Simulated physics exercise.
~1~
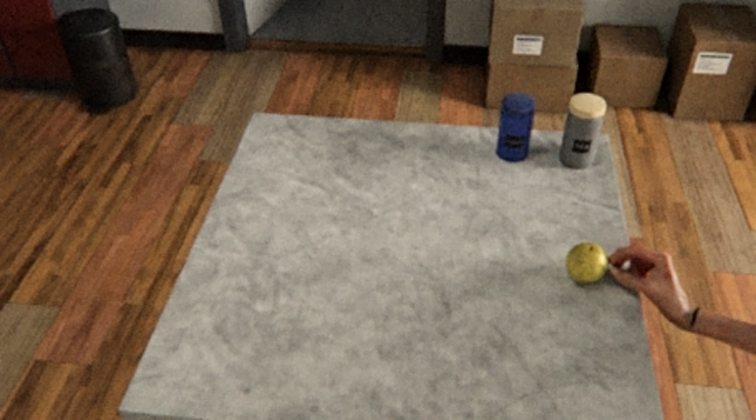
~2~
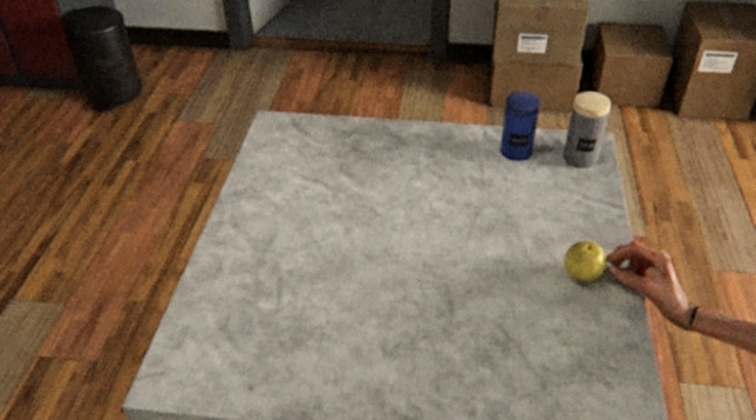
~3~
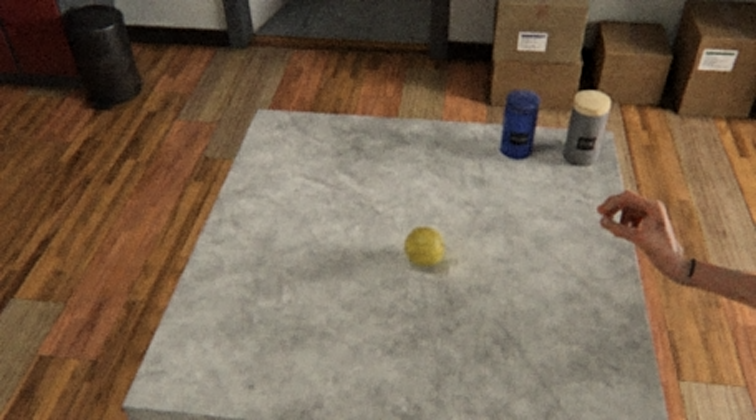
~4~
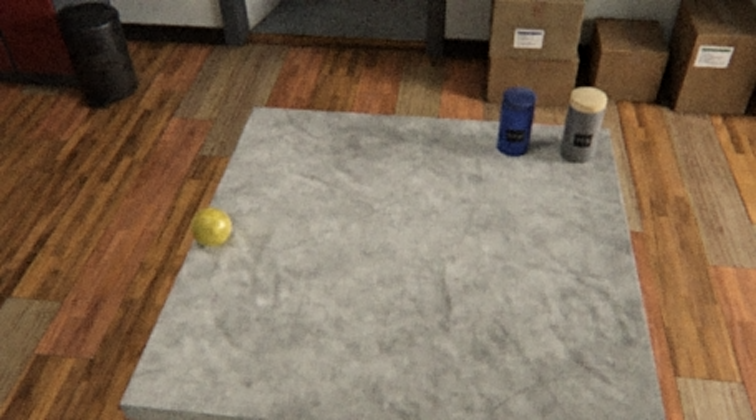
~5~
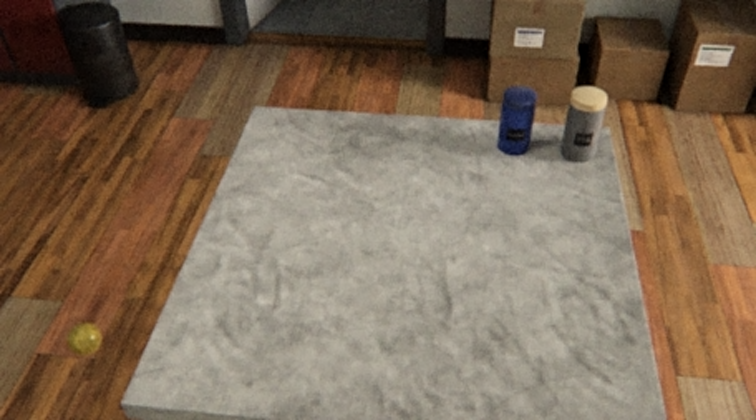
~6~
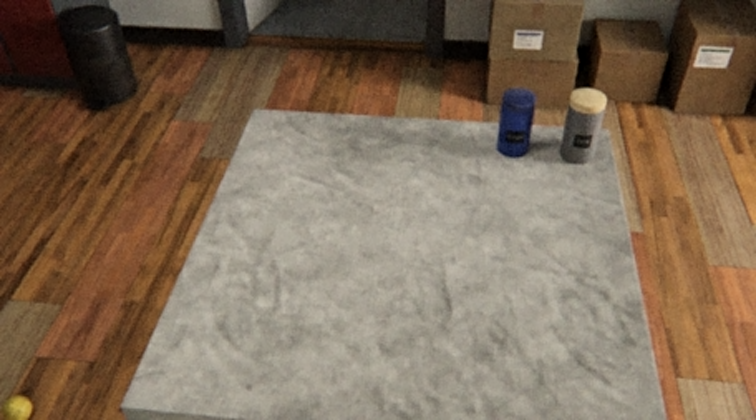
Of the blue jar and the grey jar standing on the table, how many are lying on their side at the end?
None of them are lying on their side; both the blue jar and the grey jar are still upright at the end.
On a grey stone-patterned table in a room with a wooden floor, a hand shoves a yellow apple leftward and draws back; the apple crosses the surface, drops off the left edge and is still moving away at the lower left, while the blue and grey jars stay put.
